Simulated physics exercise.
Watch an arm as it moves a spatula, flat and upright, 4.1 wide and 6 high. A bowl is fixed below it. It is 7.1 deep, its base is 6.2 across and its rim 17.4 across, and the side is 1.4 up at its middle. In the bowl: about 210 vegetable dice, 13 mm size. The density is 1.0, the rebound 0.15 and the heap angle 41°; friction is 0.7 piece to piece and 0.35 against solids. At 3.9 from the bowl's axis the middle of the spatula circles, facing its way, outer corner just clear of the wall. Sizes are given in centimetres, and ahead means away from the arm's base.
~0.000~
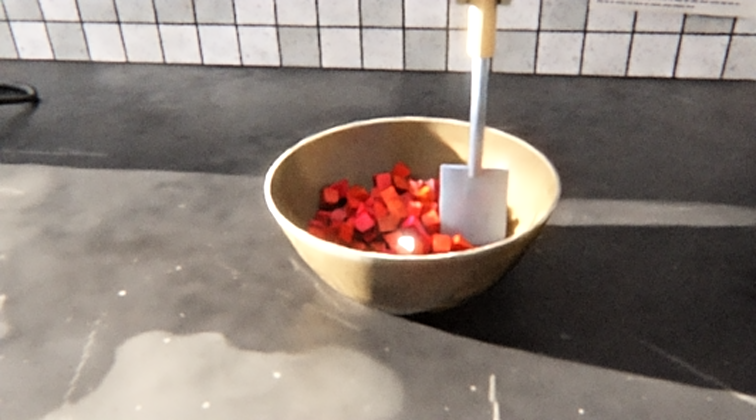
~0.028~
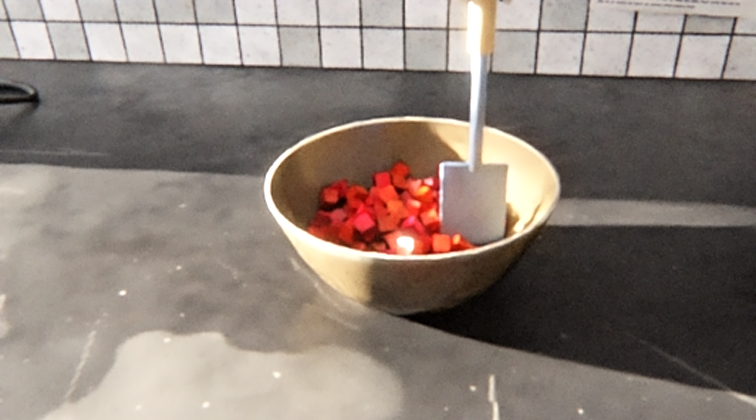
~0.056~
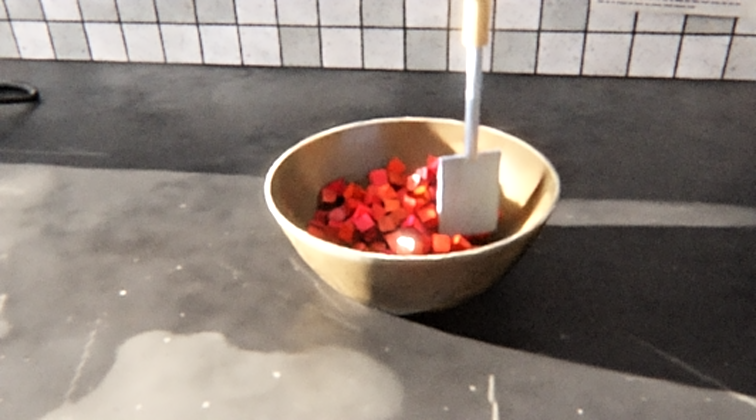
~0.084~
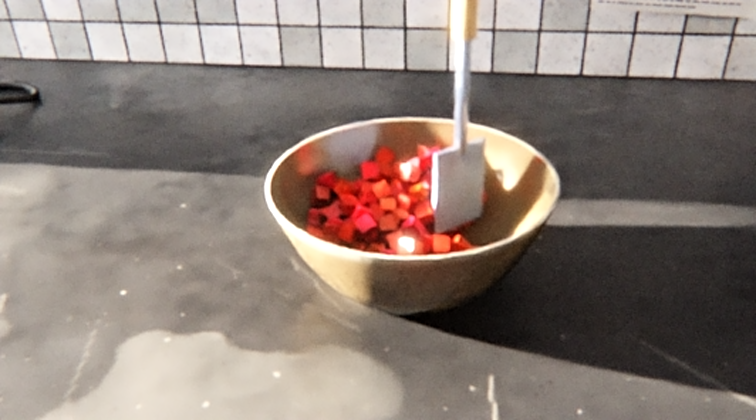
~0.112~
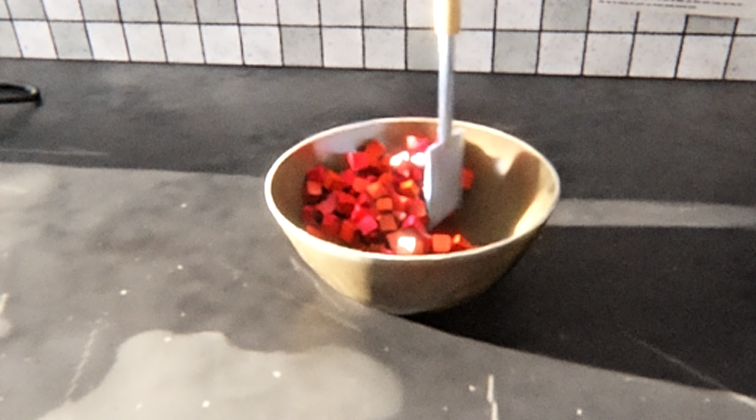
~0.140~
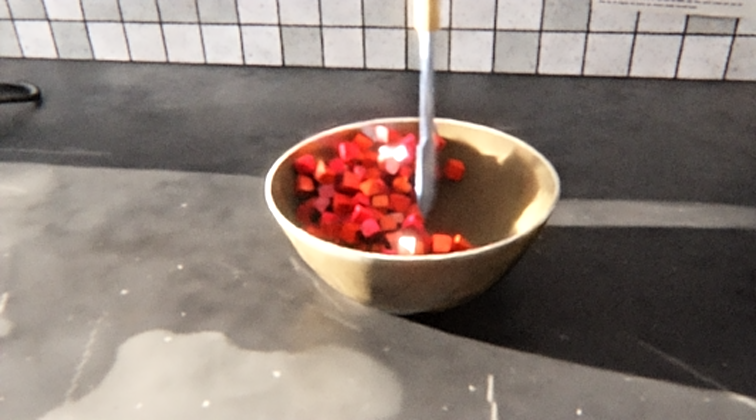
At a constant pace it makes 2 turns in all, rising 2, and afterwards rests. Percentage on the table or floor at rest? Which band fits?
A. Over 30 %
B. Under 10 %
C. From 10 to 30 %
From 10 to 30 % (C).
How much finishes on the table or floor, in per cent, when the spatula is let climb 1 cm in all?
Near 30 in a hundred.
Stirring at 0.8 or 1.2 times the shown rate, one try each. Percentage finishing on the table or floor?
It would be some 20 and 30 percent respectively.
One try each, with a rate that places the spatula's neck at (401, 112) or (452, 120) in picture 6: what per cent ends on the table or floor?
About 40 per cent, then about 10 per cent.
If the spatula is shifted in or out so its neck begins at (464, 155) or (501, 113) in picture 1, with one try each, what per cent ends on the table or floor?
Roughly 10 and 5 per cent.
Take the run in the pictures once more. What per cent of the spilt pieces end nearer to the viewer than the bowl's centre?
60 per cent, roughly.
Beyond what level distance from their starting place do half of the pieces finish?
Around 8 centimetres.
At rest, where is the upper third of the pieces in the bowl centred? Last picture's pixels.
I'd put it at about (455, 248).
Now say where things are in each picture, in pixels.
The first picture shows the spatula neck at (477, 145), 0° round; upper third of the load around (395, 223), from x 315 to 495, top at y 170; 209 in the bowl.
The second picture shows the spatula neck at (477, 141), 7° round; upper third of the load around (397, 219), from x 315 to 495, top at y 170.
The third picture shows the spatula neck at (472, 132), 25° round; upper third of the load around (398, 213), from x 315 to 495, top at y 165.
The fourth picture shows the spatula neck at (461, 124), 44° round; upper third of the load around (397, 199), from x 310 to 495, top at y 155.
The fifth picture shows the spatula neck at (446, 118), 63° round; upper third of the load around (377, 190), from x 310 to 495, top at y 145.
The sixth picture shows the spatula neck at (427, 114), 82° round; upper third of the load around (370, 183), from x 305 to 495, top at y 135; 209 in the bowl.
After 0.51 s, 332° round, highest piece 10 above the table; 182 in the bowl, 21 on the table or floor, 6 in flight or on the tool.
After 0.87 s, 221° round, highest piece 8 above the table; 166 in the bowl, 43 on the table or floor.
After 1.25 s, 0° round, highest piece 8 above the table; 164 in the bowl, 45 on the table or floor.
After 1.95 s, 0° round, highest piece 8 above the table; 164 in the bowl, 45 on the table or floor.
In the end, 164 in the bowl, 45 on the table or floor. That is 22 % on the table or floor.
